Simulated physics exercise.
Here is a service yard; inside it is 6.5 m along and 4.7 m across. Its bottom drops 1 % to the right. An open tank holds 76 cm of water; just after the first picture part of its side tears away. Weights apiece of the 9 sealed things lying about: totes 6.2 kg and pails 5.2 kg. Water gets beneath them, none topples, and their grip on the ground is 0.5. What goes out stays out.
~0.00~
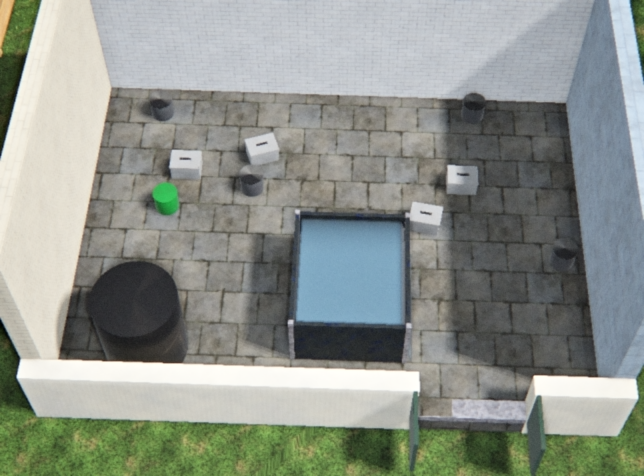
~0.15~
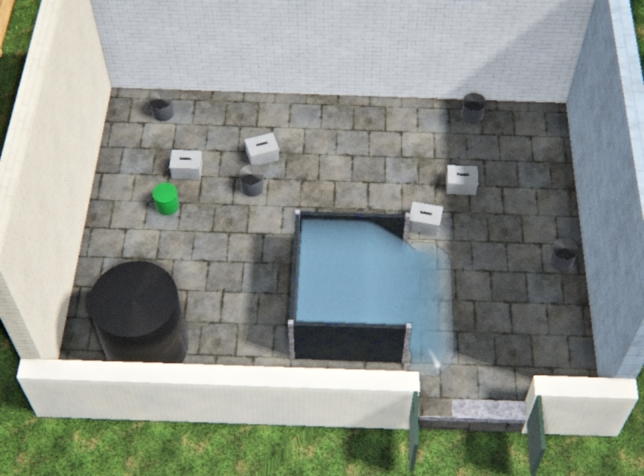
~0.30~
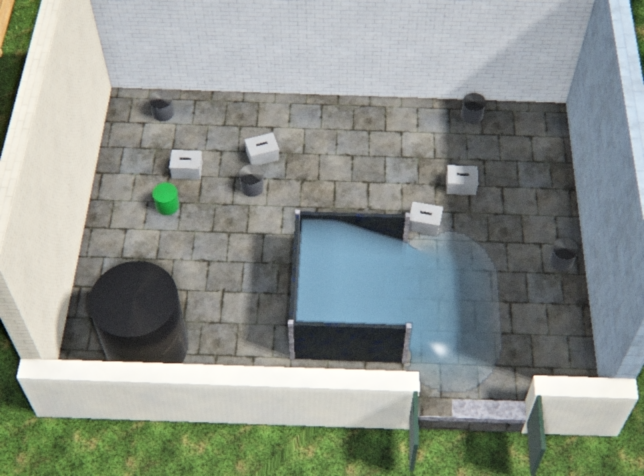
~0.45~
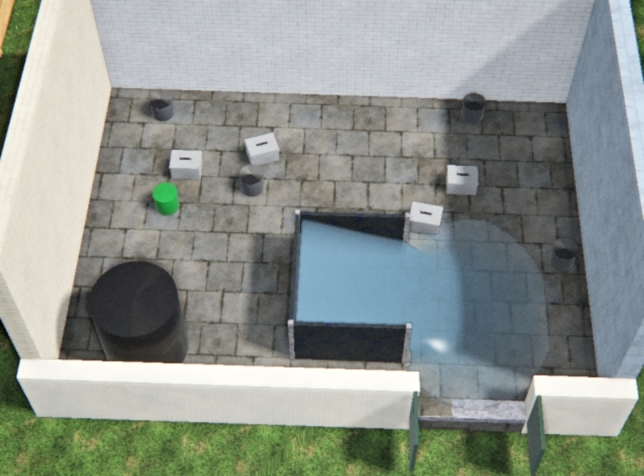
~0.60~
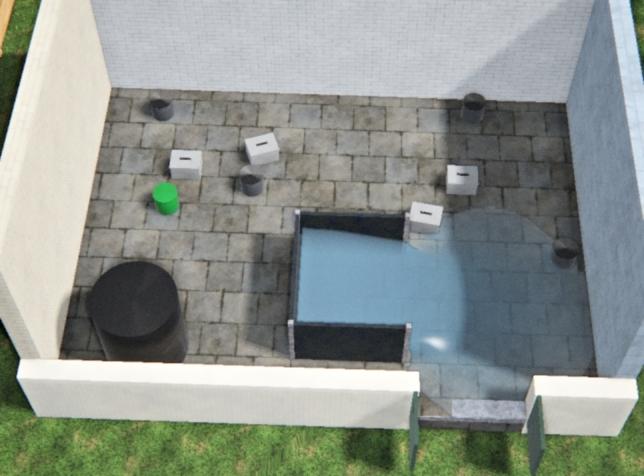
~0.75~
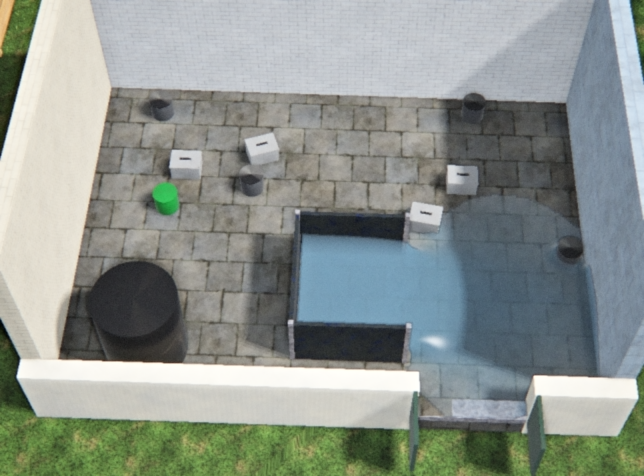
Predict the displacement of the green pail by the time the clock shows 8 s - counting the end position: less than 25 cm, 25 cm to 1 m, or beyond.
Green pail barely shifts.
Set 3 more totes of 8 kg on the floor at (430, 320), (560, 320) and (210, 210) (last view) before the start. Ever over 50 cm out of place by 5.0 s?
In turn: More, over, less.
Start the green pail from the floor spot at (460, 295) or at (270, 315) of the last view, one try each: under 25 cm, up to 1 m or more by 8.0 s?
In turn: It gets carried off; it stays put.
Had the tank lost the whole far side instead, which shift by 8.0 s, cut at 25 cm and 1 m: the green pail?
In that case the green pail is nudged along.
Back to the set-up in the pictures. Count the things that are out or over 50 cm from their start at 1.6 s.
I count 1.
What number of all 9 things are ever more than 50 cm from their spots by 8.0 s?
5 of them.
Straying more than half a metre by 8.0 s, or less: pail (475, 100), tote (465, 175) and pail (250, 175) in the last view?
In turn: Past it, over, short of it.
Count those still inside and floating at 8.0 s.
I count 1.
After 1.6 s the green pail is near (165, 193), 0.0 m from its start, aground; 0 of 9 are out; 1 afloat.
After 3.6 s the green pail is near (165, 193), 0.0 m from its start, aground; 0 of 9 are out; 0 afloat.
After 5.6 s the green pail is near (165, 193), 0.0 m from its start, aground; 0 of 9 are out; 1 afloat.
After 8.0 s the green pail is near (166, 194), 0.0 m from its start, aground; 0 of 9 are out; 1 afloat.
